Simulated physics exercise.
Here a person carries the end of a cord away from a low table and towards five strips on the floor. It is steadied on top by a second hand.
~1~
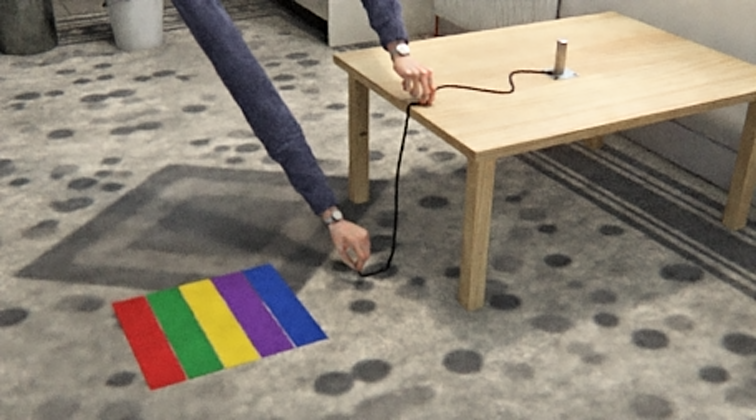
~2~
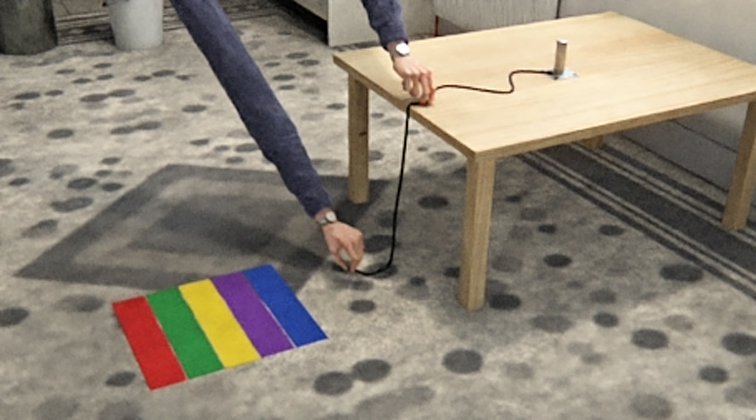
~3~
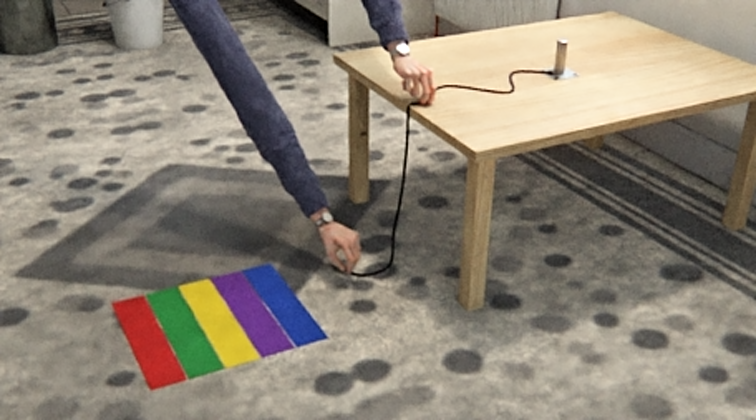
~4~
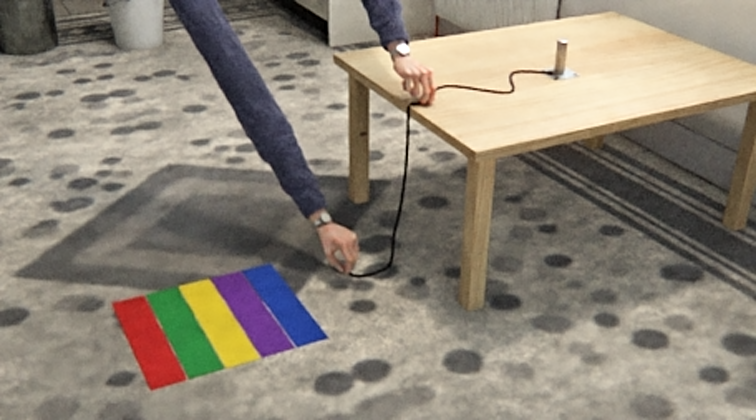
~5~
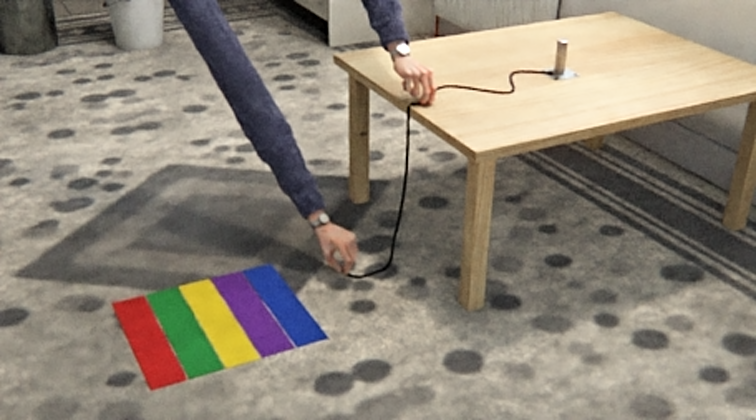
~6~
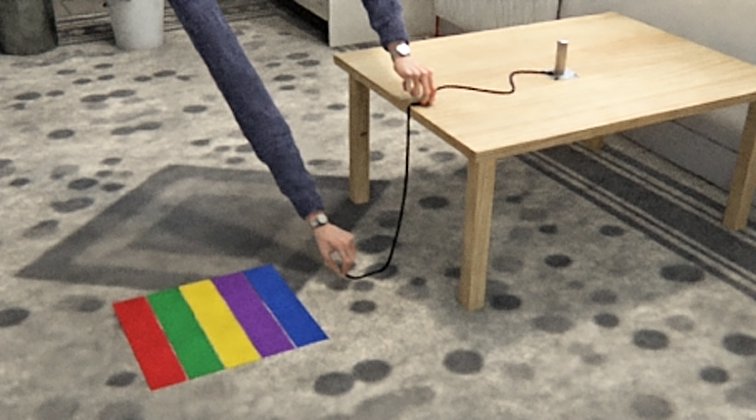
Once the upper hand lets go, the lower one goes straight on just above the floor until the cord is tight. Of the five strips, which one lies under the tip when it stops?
The green strip.
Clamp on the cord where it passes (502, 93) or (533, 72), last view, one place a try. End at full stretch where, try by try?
Try one gives about (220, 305); try two, about (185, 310).
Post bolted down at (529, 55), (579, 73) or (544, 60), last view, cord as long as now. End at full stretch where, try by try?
In order, the pixels are (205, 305), (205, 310) and (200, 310).
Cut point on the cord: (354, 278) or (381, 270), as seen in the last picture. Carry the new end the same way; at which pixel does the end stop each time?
Taking the tries in order, the answers are (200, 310) and (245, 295).
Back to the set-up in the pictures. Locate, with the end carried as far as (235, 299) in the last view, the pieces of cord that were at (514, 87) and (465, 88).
First at (487, 88), next at (433, 98).
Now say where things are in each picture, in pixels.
In the first picture, end (356, 267); blue (302, 328); purple (268, 337); yellow (234, 347); green (198, 358); red (161, 368).
In the second picture, end (350, 269); cord through (518, 72) (504, 93) (436, 89) (407, 123) (398, 194) (391, 256).
In the third picture, end (346, 269).
In the fourth picture, end (344, 270); cord through (519, 72) (505, 93) (437, 89) (408, 123) (403, 194) (392, 256).
In the fifth picture, end (343, 271).
In the sixth picture, end (341, 271); cord through (519, 72) (505, 93) (437, 89) (408, 123) (405, 194) (390, 258).
Soon after, end near (235, 299); over purple.
After that, end near (198, 309); over yellow.
At the stop, end near (177, 314); over green. It gets as far as the green strip.
